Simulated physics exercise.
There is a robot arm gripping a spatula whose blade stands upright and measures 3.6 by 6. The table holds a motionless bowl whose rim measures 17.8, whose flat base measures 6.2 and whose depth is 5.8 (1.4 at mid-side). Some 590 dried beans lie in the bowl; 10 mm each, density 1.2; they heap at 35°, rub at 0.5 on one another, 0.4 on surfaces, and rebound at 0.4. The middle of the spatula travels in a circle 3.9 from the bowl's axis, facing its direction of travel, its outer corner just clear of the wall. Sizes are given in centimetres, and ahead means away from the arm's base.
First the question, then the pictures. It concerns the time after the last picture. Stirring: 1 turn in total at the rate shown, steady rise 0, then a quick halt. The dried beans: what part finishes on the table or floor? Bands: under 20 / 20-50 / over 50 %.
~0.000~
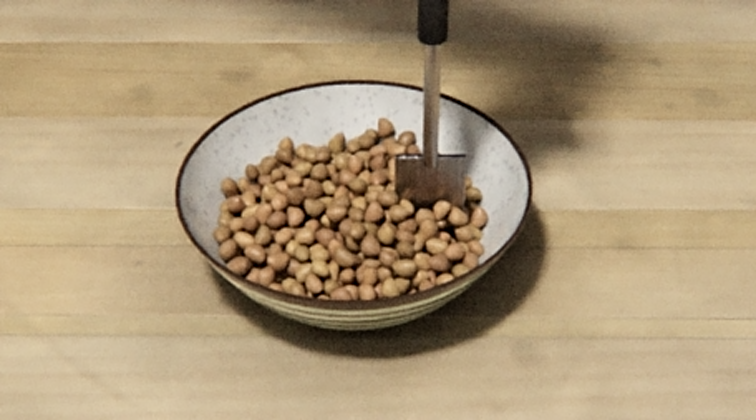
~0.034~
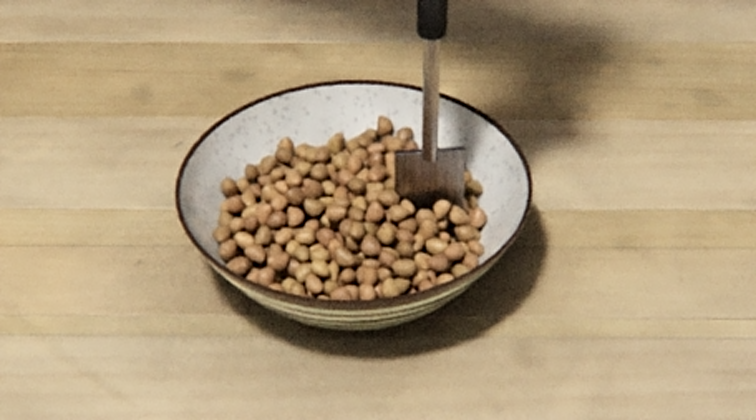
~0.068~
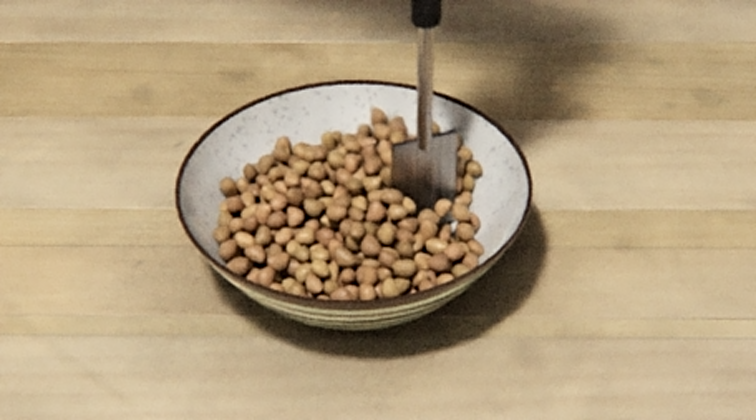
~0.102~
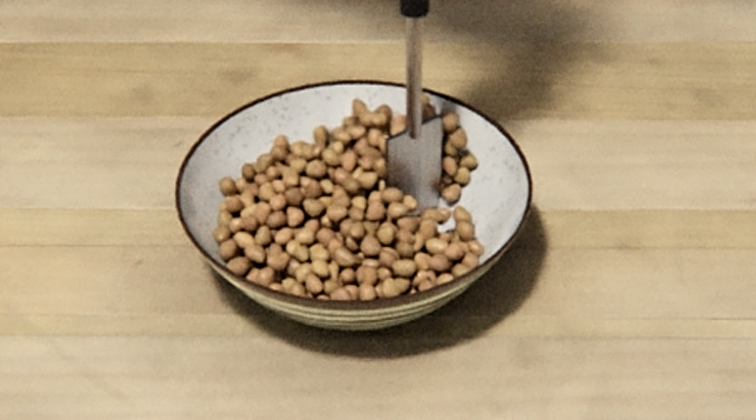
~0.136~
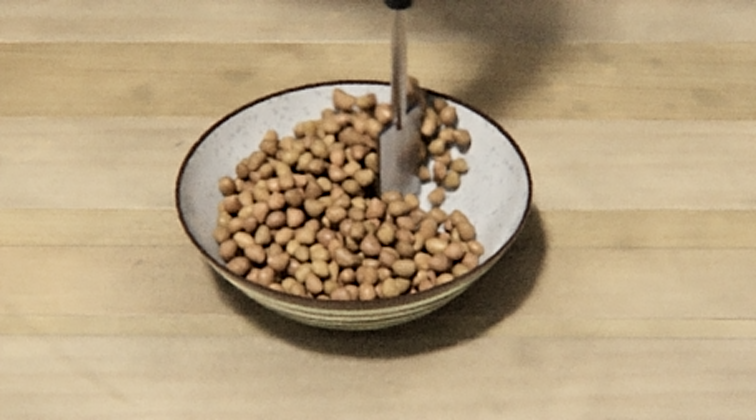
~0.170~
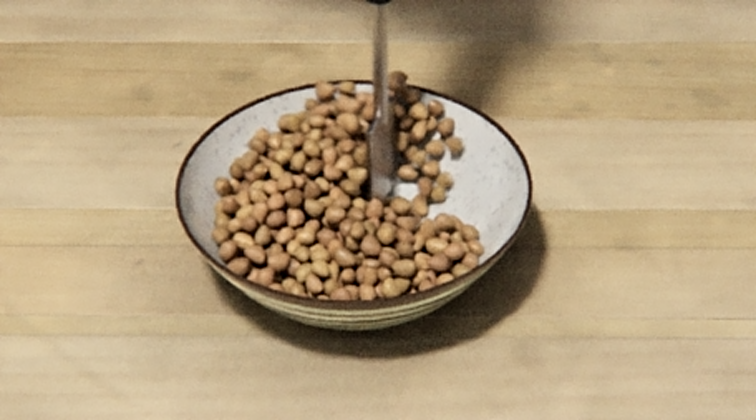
Under 20 %.
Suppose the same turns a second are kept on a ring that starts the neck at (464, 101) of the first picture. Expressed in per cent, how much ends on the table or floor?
It comes to around 15 percent.
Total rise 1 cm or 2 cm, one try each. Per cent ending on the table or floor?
Some 10 and 10 per cent.
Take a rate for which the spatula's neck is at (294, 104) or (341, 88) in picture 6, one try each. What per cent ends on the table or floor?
It comes to roughly 40 per cent and then 25 per cent.
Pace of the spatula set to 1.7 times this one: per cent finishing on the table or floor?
It would come to around 30 percent.
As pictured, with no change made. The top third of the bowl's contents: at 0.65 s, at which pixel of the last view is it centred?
Close to pixel (436, 227).
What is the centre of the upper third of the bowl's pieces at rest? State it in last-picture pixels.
Looks like roughly (433, 163) to me.
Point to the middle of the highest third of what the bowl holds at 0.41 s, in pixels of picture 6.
I'd put it at around (266, 223).
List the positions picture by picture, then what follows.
In the first frame, spatula neck at (431, 132), 0° round; upper third of the load around (351, 209), from x 225 to 480, top at y 130; 586 in the bowl.
In the second frame, spatula neck at (430, 126), 7° round; upper third of the load around (355, 204), from x 225 to 480, top at y 125.
In the third frame, spatula neck at (425, 114), 22° round; upper third of the load around (355, 193), from x 225 to 475, top at y 115.
In the fourth frame, spatula neck at (414, 104), 38° round; upper third of the load around (354, 181), from x 225 to 475, top at y 100.
In the fifth frame, spatula neck at (399, 95), 54° round; upper third of the load around (345, 170), from x 225 to 475, top at y 85.
In the sixth frame, spatula neck at (380, 90), 70° round; upper third of the load around (331, 163), from x 220 to 475, top at y 80; 586 in the bowl.
After 0.41 s, 182° round, highest piece 8 above the table; 569 in the bowl, 9 on the table or floor, 8 in flight or on the tool.
After 0.65 s, 295° round, highest piece 8 above the table; 536 in the bowl, 43 on the table or floor, 7 in flight or on the tool.
After 0.97 s, 0° round, highest piece 7 above the table; 513 in the bowl, 71 on the table or floor, 2 in flight or on the tool.
After 1.67 s, 0° round, highest piece 7 above the table; 512 in the bowl, 74 on the table or floor.
At rest, 512 in the bowl, 74 on the table or floor. That is 13 % on the table or floor.
